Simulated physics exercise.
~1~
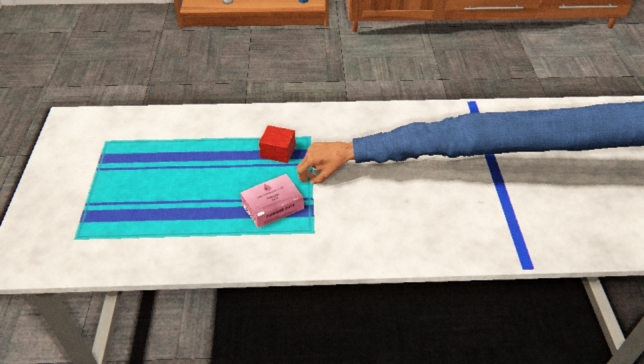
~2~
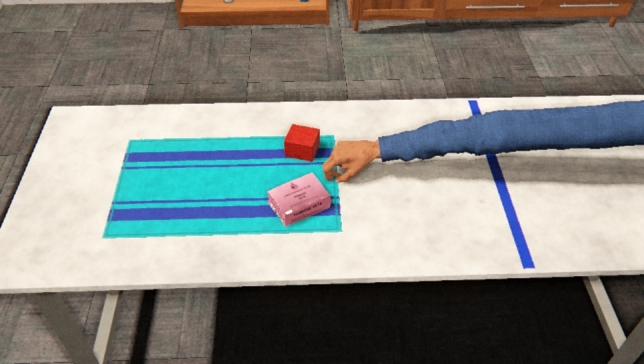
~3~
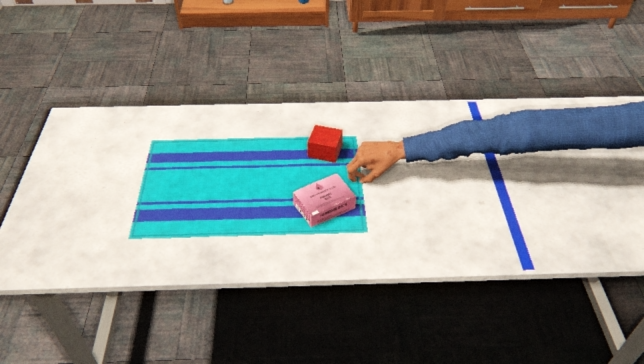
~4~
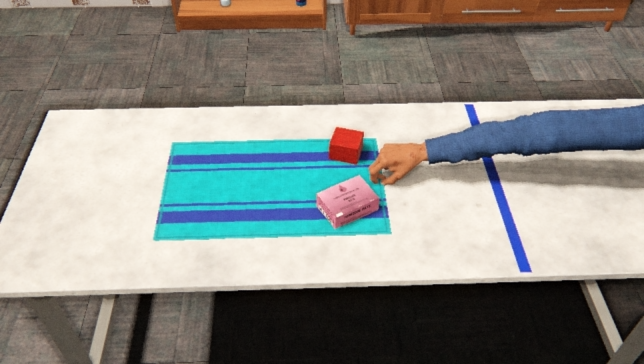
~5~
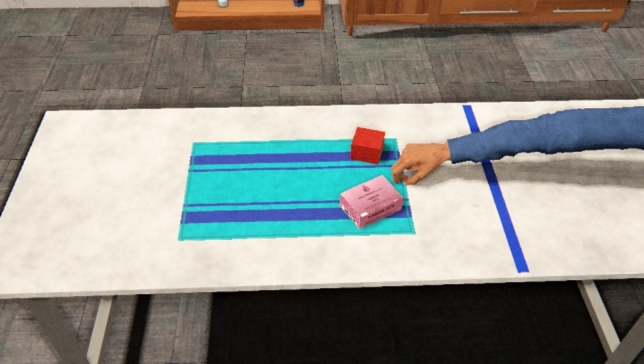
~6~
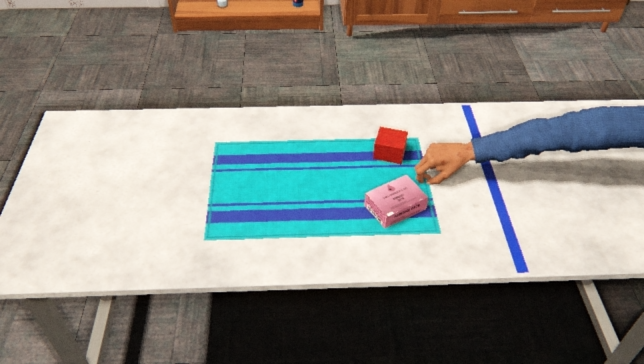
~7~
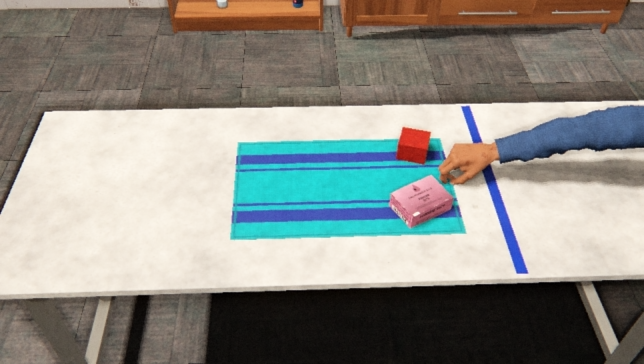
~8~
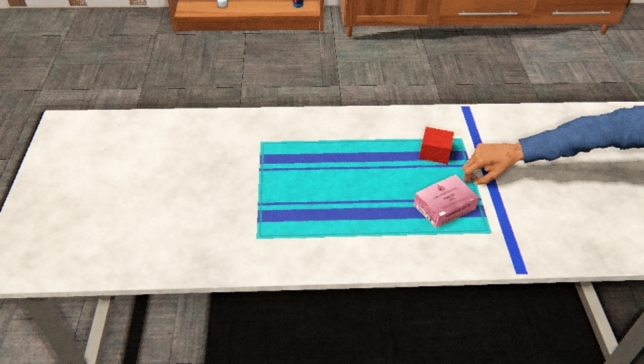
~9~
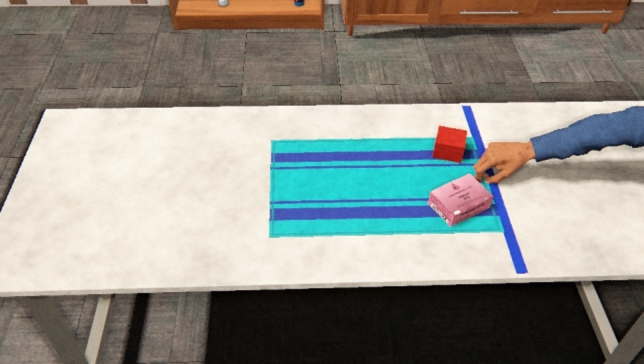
A hand draws a turquoise towel carrying a red block and pink packet right to a blue line.
